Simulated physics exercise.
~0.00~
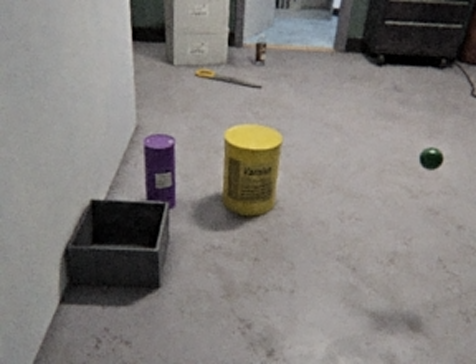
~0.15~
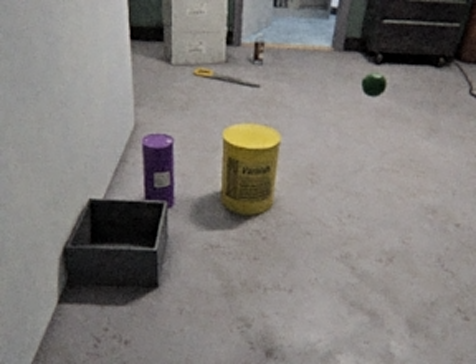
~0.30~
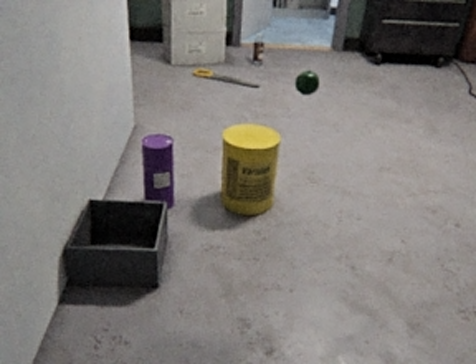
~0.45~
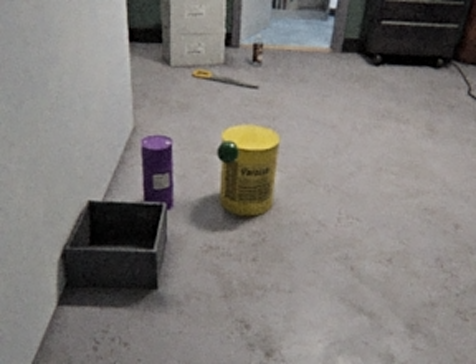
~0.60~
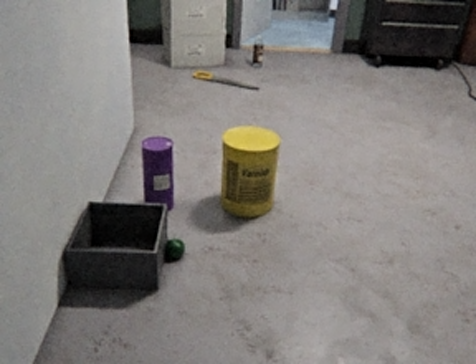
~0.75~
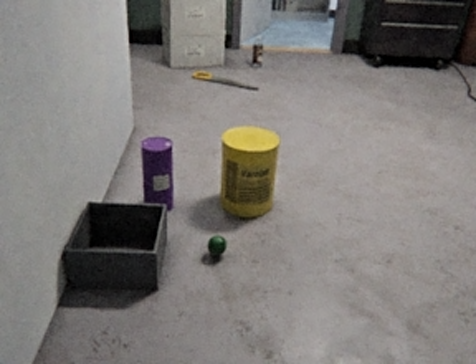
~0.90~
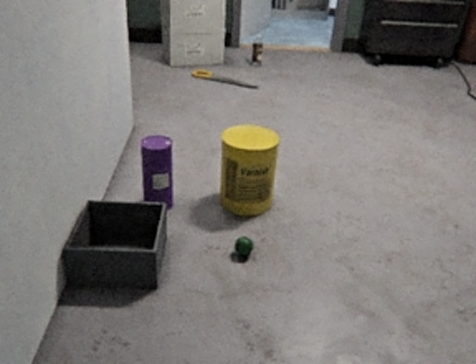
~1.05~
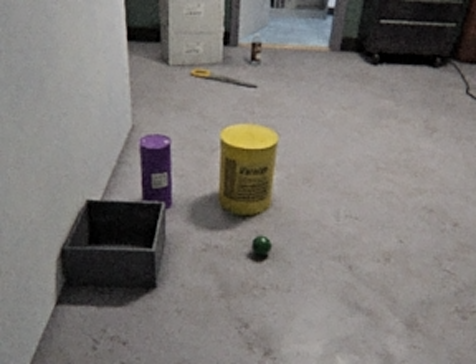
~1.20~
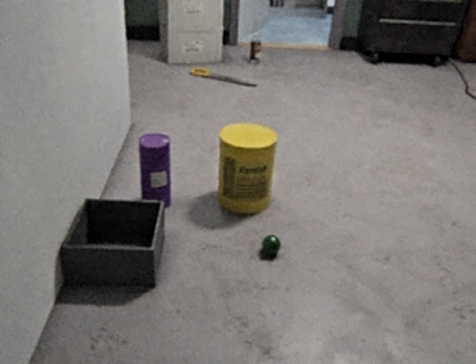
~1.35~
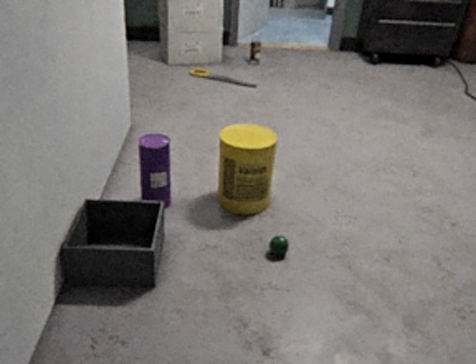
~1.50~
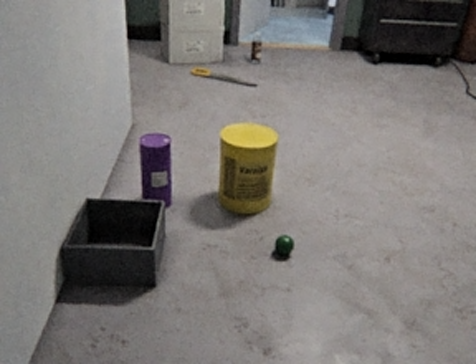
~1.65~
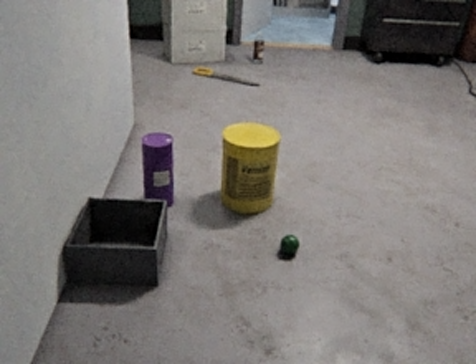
A grey floor beside a pale wall is seen from a raised view, with cabinets and an open doorway at the back. An open dark box sits at the lower left, a purple canister stands just behind it, and a yellow pail stands near the middle. A small round green apple enters the view in mid-air at the right, rises as it flies left, then drops across the front of the pail. It comes down at the right side of the box without going in, then moves back right along the floor. It slows and ends outside the box, in front of the pail.
